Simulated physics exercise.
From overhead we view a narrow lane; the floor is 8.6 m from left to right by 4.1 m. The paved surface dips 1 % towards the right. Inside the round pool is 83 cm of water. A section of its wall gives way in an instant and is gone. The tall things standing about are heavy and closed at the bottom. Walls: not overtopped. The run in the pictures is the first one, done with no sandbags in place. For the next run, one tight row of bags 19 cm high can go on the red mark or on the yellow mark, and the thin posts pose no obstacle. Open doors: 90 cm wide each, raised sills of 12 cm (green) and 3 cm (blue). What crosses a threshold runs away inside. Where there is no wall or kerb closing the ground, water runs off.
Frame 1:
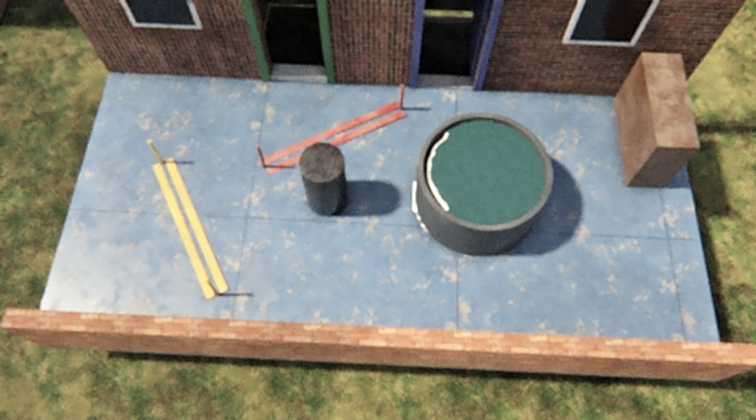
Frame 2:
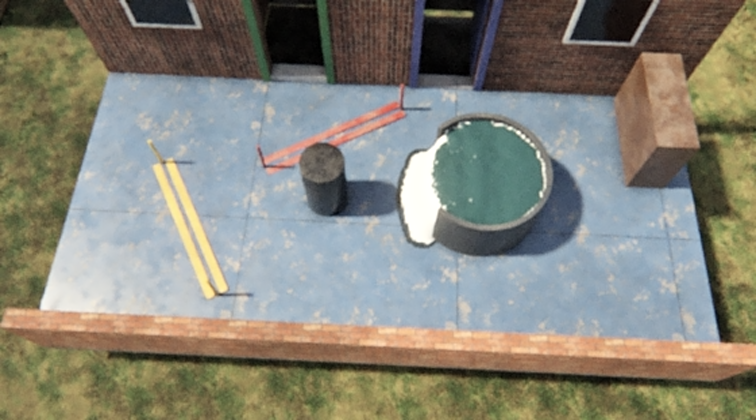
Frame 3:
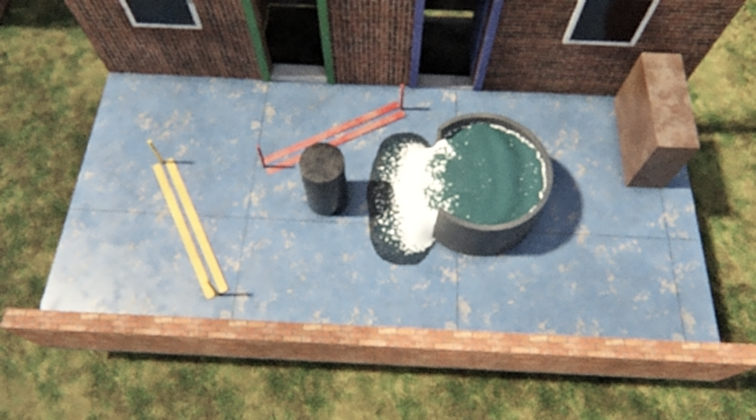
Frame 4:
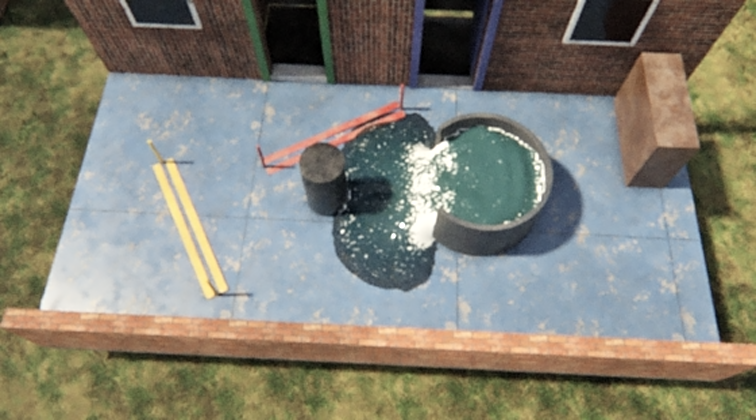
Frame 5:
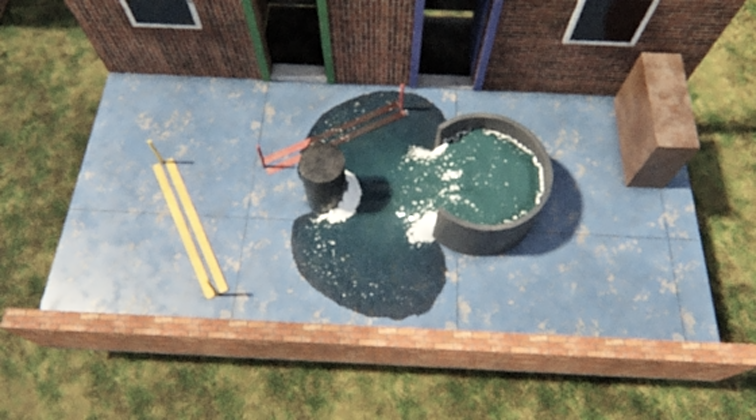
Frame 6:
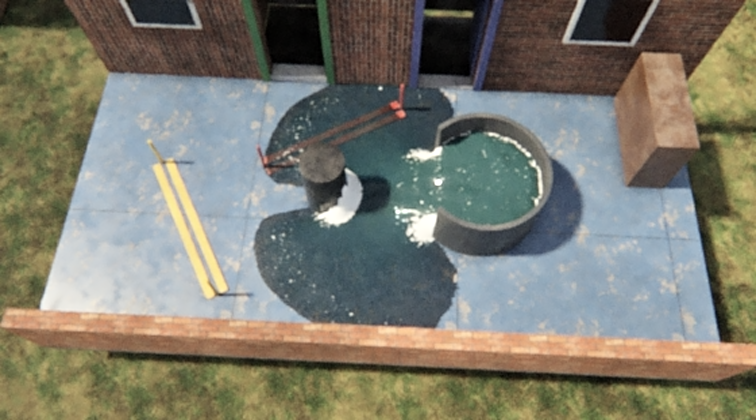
On a blue paved yard, water bursts from a round pool's left side and spreads around a dark cylinder.
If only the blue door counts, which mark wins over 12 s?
The yellow mark.
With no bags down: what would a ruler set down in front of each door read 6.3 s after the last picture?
Reading (cm) - green: 4; blue: 2.
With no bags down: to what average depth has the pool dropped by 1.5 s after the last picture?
Depth works out to some 21 centimetres, on average.
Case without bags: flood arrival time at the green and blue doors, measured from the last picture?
Green: 0.1 s; blue: 0.8 s.
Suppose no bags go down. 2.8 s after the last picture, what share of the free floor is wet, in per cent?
Something like 65 percent is wet.
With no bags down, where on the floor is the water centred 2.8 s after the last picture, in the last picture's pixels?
Roughly at (317, 203).
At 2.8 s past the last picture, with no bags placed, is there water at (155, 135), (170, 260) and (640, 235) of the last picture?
Spot 1: Submerged; spot 2: Submerged; spot 3: Unwetted.
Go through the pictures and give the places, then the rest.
The first picture shows the round pool at (484, 172) is whole and still, 83 cm deep.
In the second picture, the front is at (429, 241), 0.7 m from the gap at (420, 189); 0.3 m2 of floor is under water; 83 cm left at the back of the round pool.
In the third picture, the front is at (391, 141), 1.0 m from the gap at (420, 189); 1.3 m2 of floor is under water; 79 cm left at the back of the round pool.
In the fourth picture, the front is at (365, 126), 1.5 m from the gap at (420, 191); 2.9 m2 of floor is under water; 72 cm left at the back of the round pool.
In the fifth picture, the front is at (307, 271), 2.0 m from the gap at (420, 191); 5.3 m2 of floor is under water; 71 cm left at the back of the round pool.
In the sixth picture, water pours out at (420, 191) and has run 2.4 m, to (267, 273); typically 4 cm deep outside, 65 cm at the round pool's back.
Then, 0.7 s after the last picture water covers 45 % of the floor and is deepest (38 cm) near (352, 192) in the run without bags; in at the blue door, 2 L with no bags, 0 L with the row on red, 0 L on yellow.
Then, 1.5 s after the last picture water covers 55 % of the floor and is deepest (23 cm) near (300, 336) in the run without bags; in at the blue door, 3 L with no bags, 0 L with the row on red, 0 L on yellow.
Then, 2.8 s after the last picture water covers 65 % of the floor and is deepest (13 cm) near (326, 89) in the run without bags; in at the blue door, 3 L with no bags, 7 L with the row on red, 0 L on yellow.
Then, 6.3 s after the last picture water covers 75 % of the floor and is deepest (4 cm) near (348, 100) in the run without bags; in at the blue door, 3 L with no bags, 20 L with the row on red, 0 L on yellow.
Then, 11.3 s after the last picture water covers 80 % of the floor and is deepest (4 cm) near (302, 200) in the run without bags; in at the blue door, 3 L with no bags, 22 L with the row on red, 2 L on yellow.
